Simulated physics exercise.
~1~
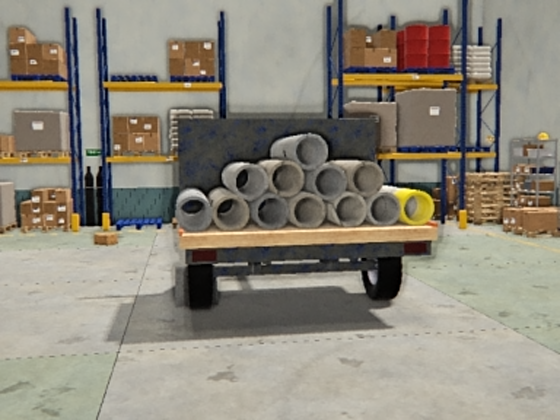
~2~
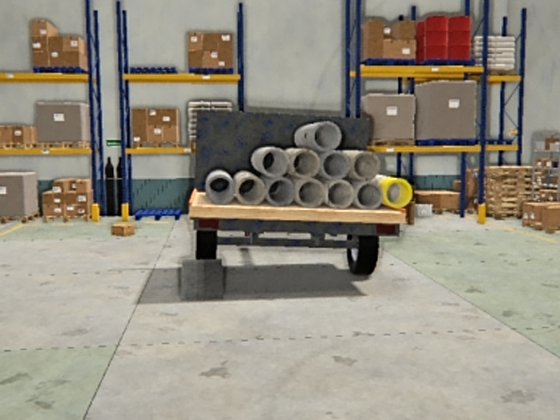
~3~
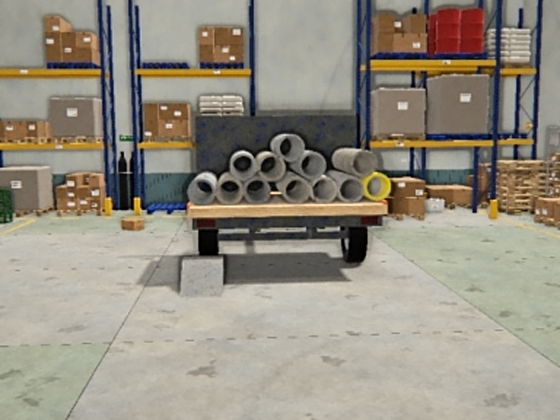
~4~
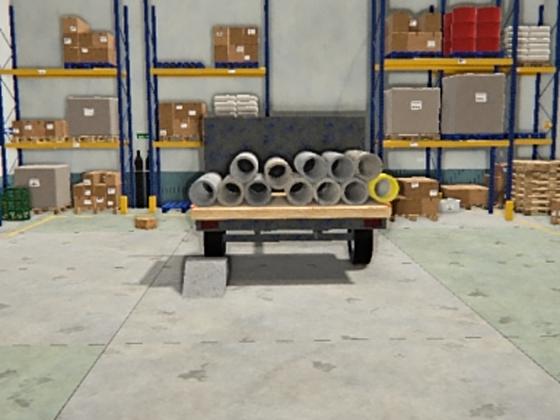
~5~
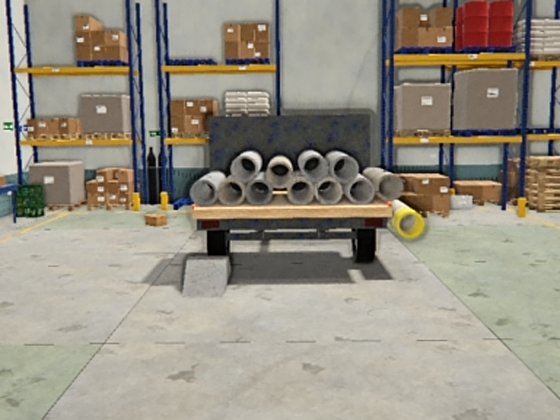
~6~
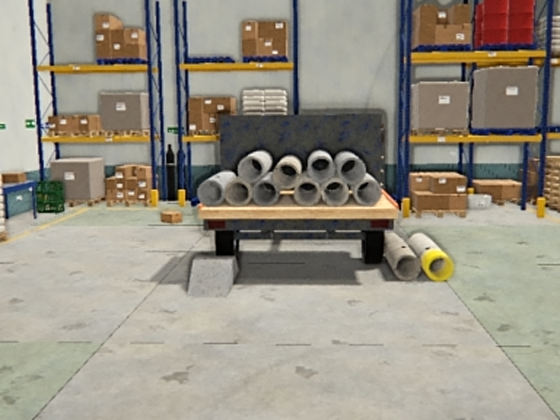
The clip opens on the rear of a flatbed trailer in a warehouse, stacked with grey concrete pipes and a yellow one at the right end of the bottom row. The trailer tilts as its left wheel goes over a low block on the floor, while the view drifts slightly sideways. As it comes level again, the stack slumps and spreads into a lower pile. The yellow pipe then rolls off the right edge of the deck and drops. Finally, it lies on the floor to the right beside a fallen grey pipe, while the others remain aboard.
